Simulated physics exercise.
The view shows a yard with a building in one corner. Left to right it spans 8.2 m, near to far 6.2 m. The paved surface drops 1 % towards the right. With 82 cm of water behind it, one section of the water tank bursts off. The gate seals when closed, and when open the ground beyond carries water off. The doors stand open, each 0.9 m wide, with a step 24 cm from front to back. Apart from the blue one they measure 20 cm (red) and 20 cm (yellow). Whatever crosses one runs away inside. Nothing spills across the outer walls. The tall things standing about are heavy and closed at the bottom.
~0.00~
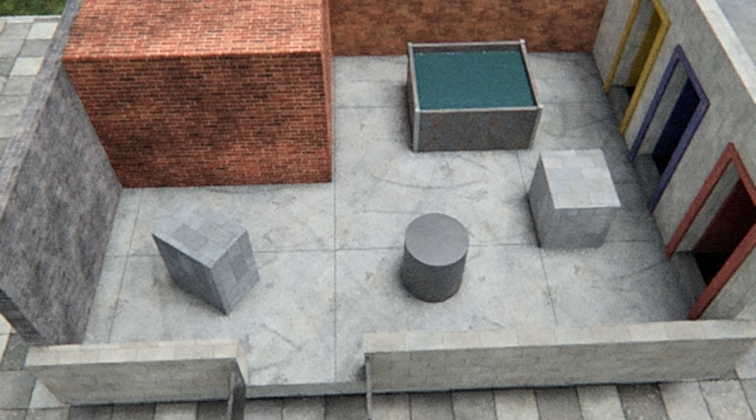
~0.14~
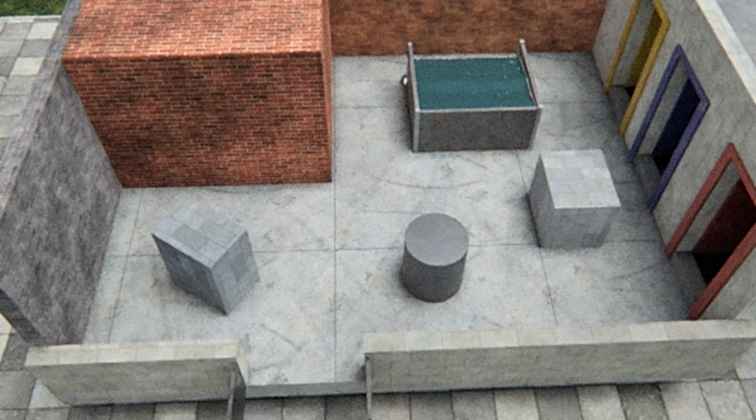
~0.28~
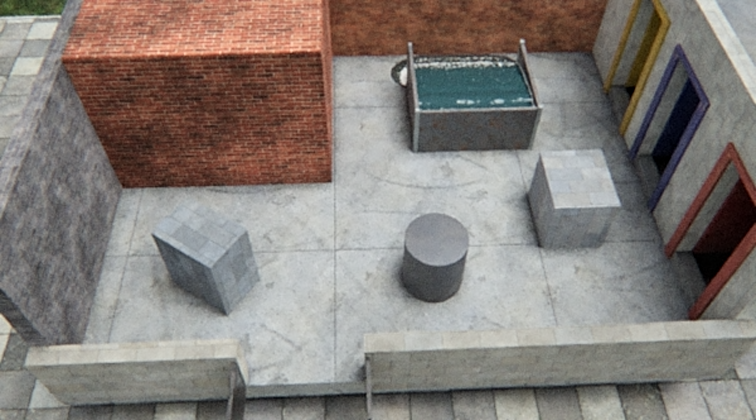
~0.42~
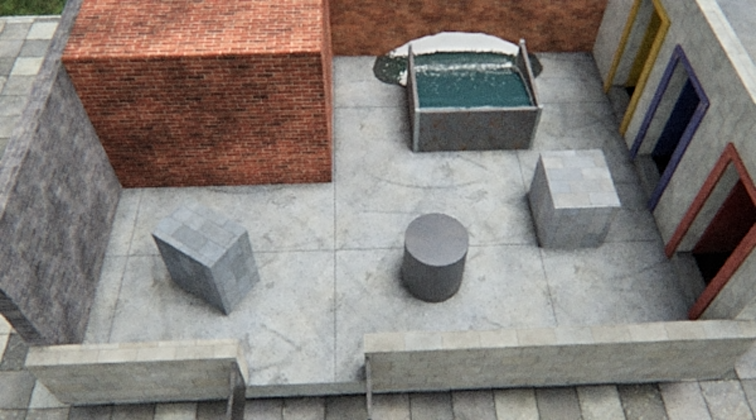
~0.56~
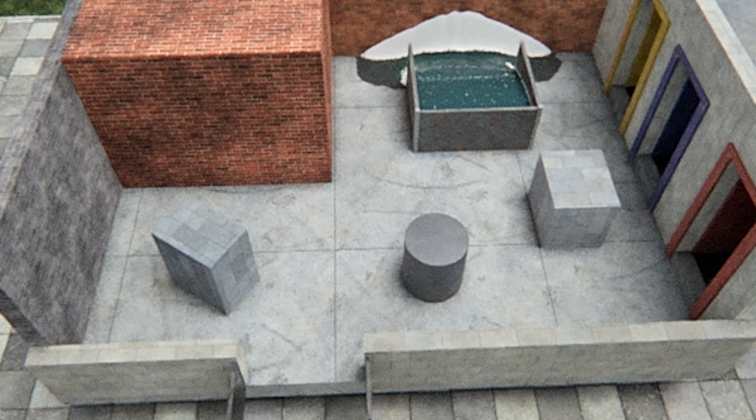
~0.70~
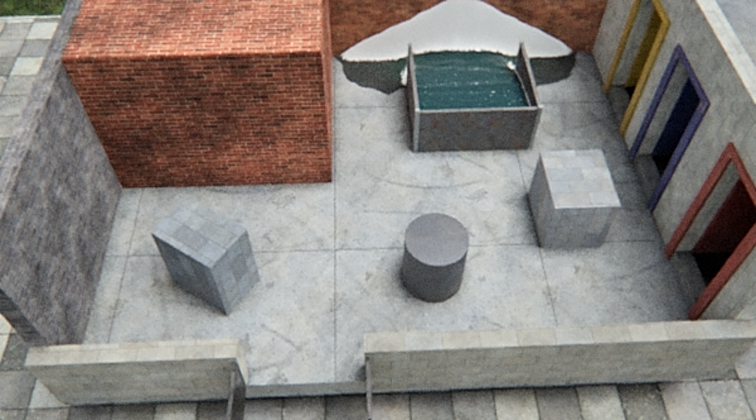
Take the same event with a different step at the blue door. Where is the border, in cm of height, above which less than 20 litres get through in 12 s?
About 6.5 cm.
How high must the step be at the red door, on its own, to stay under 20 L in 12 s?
About 11.5 cm at red.
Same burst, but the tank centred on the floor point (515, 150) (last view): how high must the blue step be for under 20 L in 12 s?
Some 7.0 cm.
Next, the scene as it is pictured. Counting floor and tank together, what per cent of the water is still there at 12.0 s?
Some 86 per cent remains.
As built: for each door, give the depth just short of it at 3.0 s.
Depths in cm: Red 4, blue 7, yellow 16.
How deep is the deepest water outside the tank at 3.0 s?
Roughly 26 cm.
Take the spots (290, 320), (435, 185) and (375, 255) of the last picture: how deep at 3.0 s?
Roughly 0, 3 and 3 cm, in turn.
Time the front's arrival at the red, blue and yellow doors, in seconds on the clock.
Red 2.6 s, blue 1.8 s, yellow 1.3 s.
After 1.4 s water covers 15 % of the floor, deepest (55 cm) near (341, 59); it has not reached the blue door.
After 3.0 s water covers 55 % of the floor, deepest (26 cm) near (591, 60); 7 cm at the blue door, 0 litres in over its 17 cm step.
After 12.0 s water covers 95 % of the floor, deepest (10 cm) near (699, 351); 9 cm at the blue door, 0 litres in over its 17 cm step.
At the blue door as built, the water arrived by 1.8 s and peaked near 11 cm at 9.0 s.
Run again over the same 12 s with other heights there, 27 litres in over 6 cm, 10 litres over 8 cm. The limit of 20 litres is kept from about 6.5 cm up.
